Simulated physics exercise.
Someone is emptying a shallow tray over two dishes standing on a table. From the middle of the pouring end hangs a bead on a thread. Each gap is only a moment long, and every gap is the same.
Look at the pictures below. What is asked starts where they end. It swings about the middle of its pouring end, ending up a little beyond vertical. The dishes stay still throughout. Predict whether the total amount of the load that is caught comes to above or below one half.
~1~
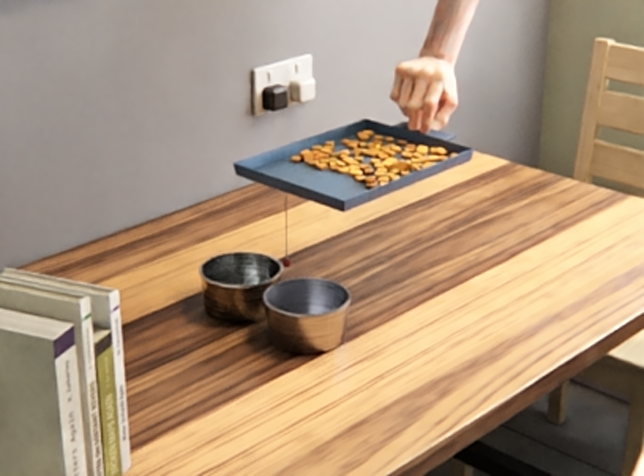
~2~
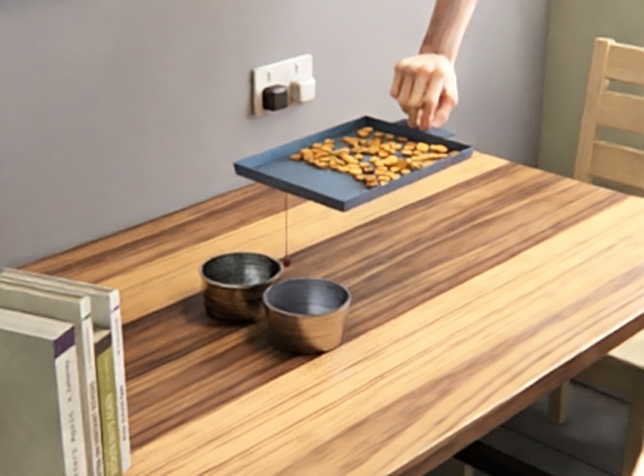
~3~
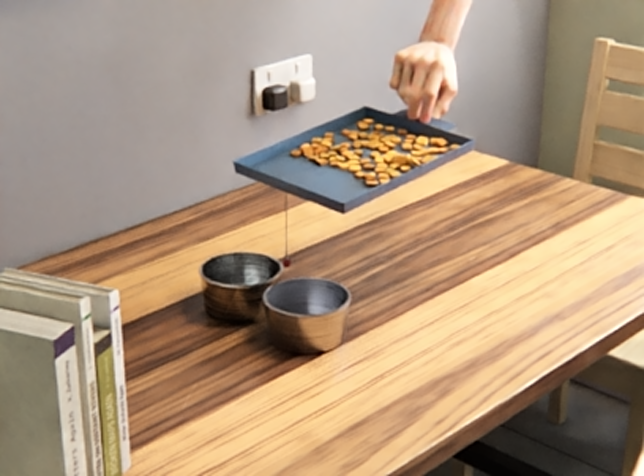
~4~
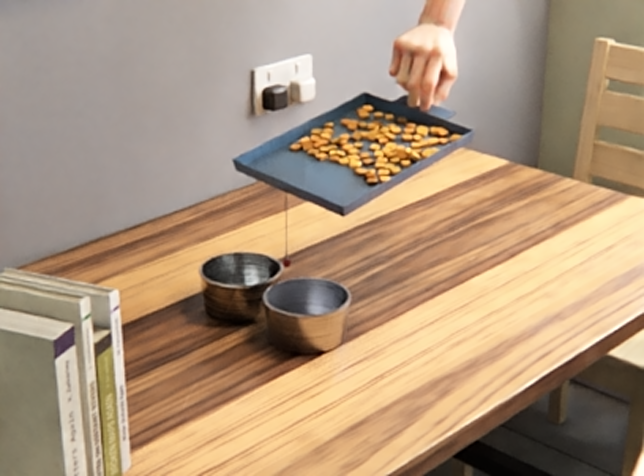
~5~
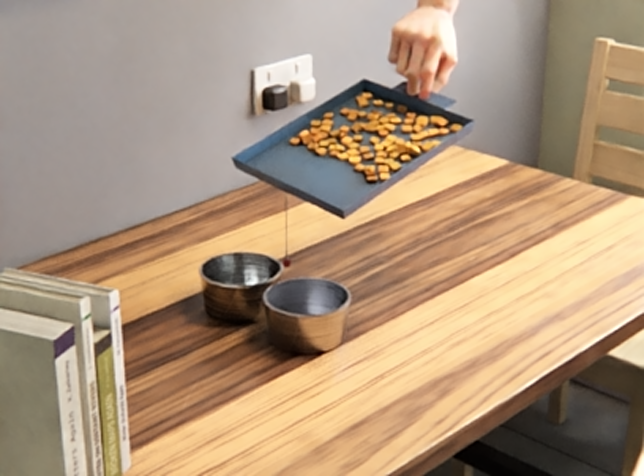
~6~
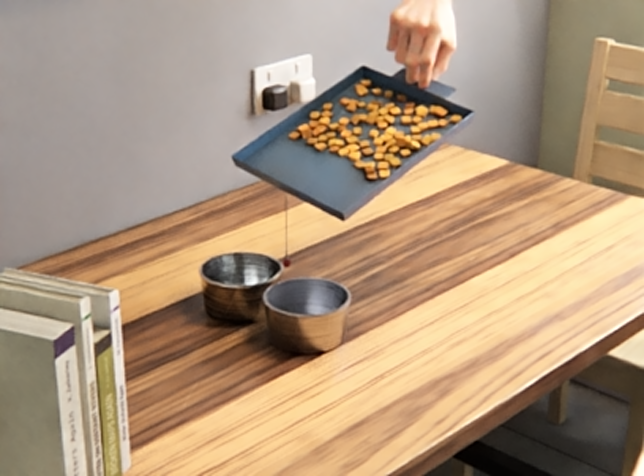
The total caught comes to above one half.
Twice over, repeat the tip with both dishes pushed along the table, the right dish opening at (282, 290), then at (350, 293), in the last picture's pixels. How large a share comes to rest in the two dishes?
About 30 and 80 per cent respectively.
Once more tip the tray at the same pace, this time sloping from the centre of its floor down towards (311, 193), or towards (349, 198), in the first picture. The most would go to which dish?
The first place favours the right of the two, the second the right of the two.
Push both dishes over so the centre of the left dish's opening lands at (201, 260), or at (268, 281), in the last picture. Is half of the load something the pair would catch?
In order, they'd catch a minor share, and next a major share.
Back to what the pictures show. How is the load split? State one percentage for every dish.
The left dish keeps near 0 in a hundred, the right dish near 80 in a hundred.
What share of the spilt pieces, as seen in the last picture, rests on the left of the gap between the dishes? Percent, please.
Estimate: About 20 per cent.
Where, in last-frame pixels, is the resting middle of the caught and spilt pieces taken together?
Near pixel (316, 329).
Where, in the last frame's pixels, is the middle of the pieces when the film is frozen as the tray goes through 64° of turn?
In the last view, the load is centred close to (334, 187).
Soon after the last picture, tray tipped steeply; nearly all on the tray; a small part in the air.
A little later, tray tipped past a quarter turn; about half on the tray; a small part in the right dish; a small part outside both; about a quarter in the air.
Later still, tray tipped past a quarter turn; most in the right dish; about a quarter outside both.
At rest, tray tipped past a quarter turn; most in the right dish; none in the left dish; about a quarter outside both.
